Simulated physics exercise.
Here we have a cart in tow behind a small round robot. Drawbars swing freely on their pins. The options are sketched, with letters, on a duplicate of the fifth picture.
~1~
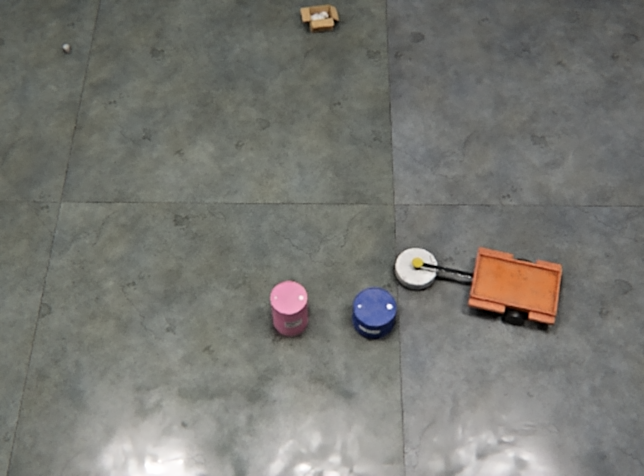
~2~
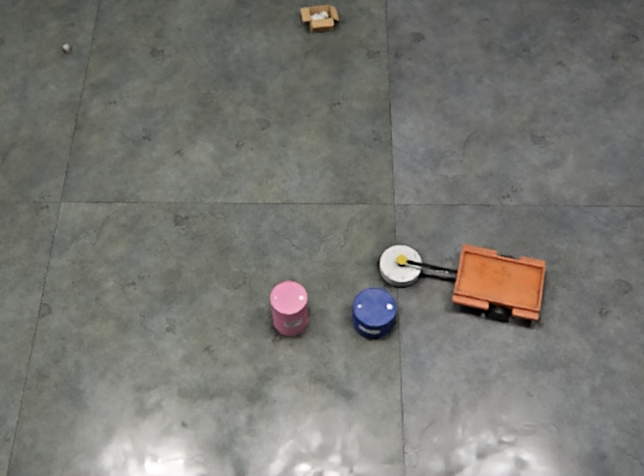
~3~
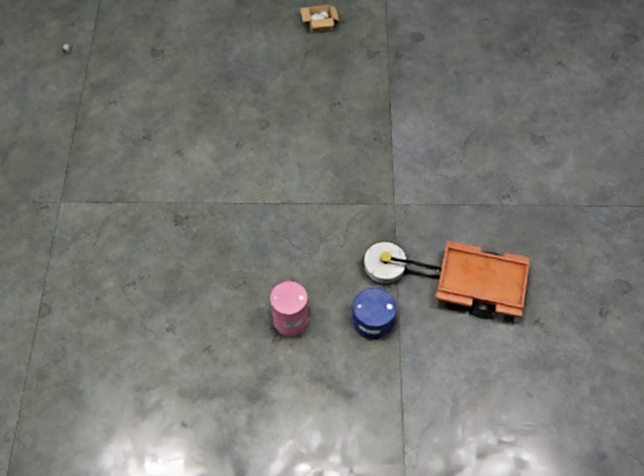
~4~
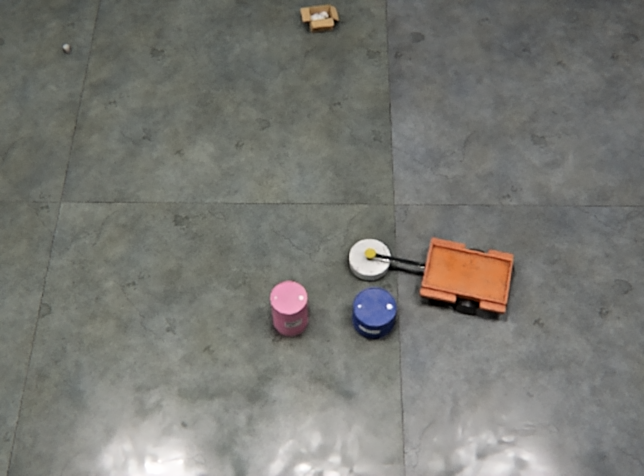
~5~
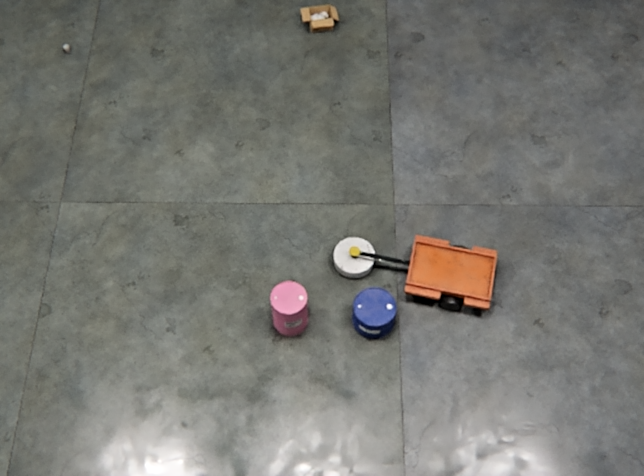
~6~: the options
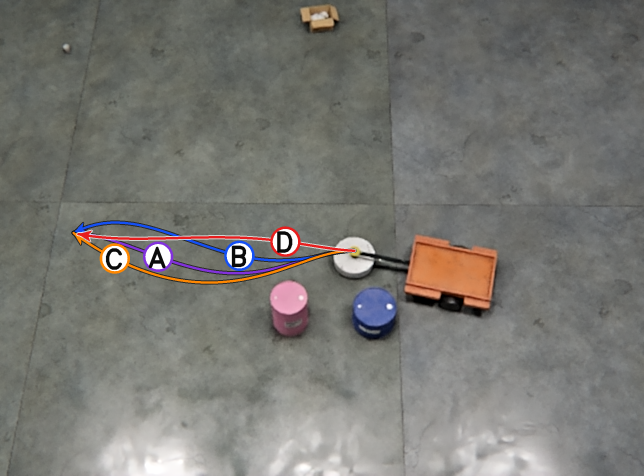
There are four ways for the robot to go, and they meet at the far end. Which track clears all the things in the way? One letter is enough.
D is the clean one.
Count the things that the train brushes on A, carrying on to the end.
It touches two.
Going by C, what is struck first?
It meets the blue tub.
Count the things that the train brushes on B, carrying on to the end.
In all, one.
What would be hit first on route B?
First the blue tub.
On the marked copy, A from (355, 251) via (209, 271) to (73, 233); B from (355, 251) via (210, 248) to (73, 233); C from (355, 251) via (202, 282) to (73, 233); D from (355, 251) via (216, 237) to (78, 234).
Taking D. A third of the way, robot (258, 244), cart (353, 254).
Two thirds of the way, robot (159, 244), cart (254, 244).
When it is over, robot (76, 239), cart (169, 240); nothing has been touched.
As for the rest, A meets the blue tub and pink drum; B meets the blue tub; C meets the blue tub and pink drum.
